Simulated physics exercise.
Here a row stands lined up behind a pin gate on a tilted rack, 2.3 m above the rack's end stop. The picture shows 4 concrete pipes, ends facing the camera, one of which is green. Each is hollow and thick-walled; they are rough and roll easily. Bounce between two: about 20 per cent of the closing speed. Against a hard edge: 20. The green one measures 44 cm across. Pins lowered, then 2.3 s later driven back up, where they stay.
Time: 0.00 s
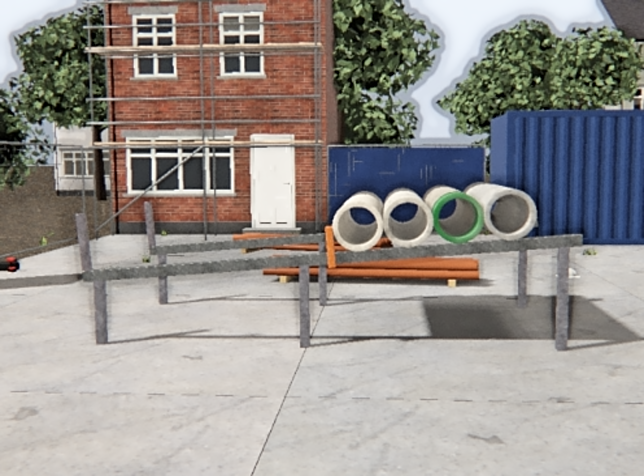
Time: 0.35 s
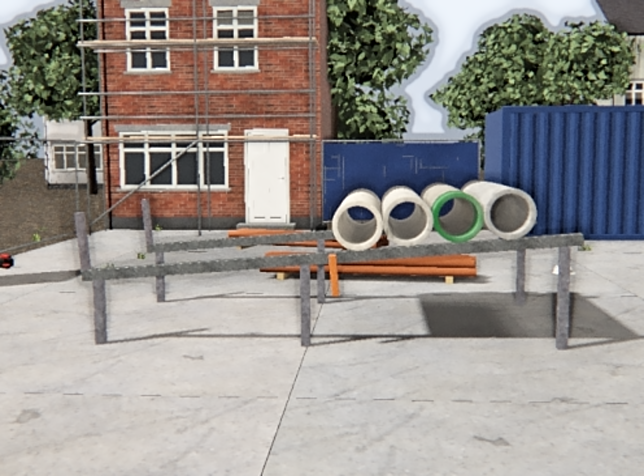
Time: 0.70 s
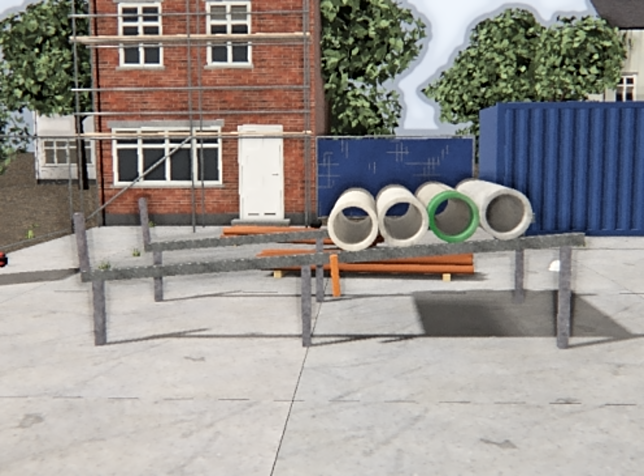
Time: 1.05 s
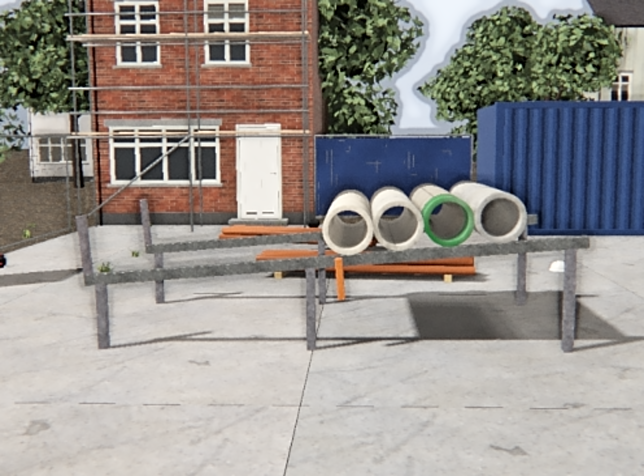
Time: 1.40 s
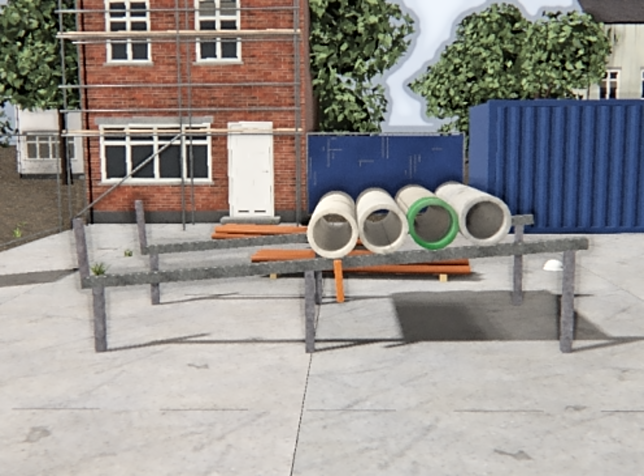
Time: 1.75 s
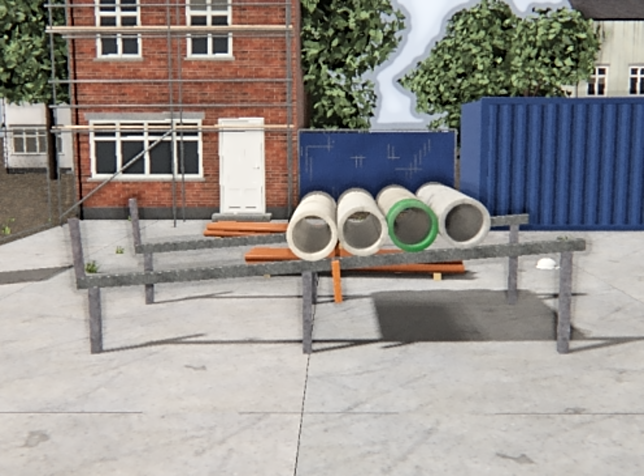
A paved yard in front of a scaffolded red-brick house is seen from slightly above, facing a low grey rack sloping down to the left. Four thick concrete pipes, the third from left green, sit in a row near a blue container, with orange lengths lying behind. An upright orange piece drops below the rail, then the pipes roll slowly left as the camera shifts slightly, the background sliding left.
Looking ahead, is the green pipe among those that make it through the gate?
It remains in the queue.
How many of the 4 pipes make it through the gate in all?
The number is 2.
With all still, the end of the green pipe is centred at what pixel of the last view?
Roughly (363, 231).
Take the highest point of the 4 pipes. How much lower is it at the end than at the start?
5 cm.
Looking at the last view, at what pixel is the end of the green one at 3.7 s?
Roughly at (363, 231).
After 2.6 s, green is in the air, 25 cm above the pins; 2 of 4 have passed.
After 3.7 s, green is on the rails, 25 cm above the pins; 2 of 4 have passed.
At rest (4.9 s), green is on the rails, 25 cm above the pins; 2 of 4 have passed.
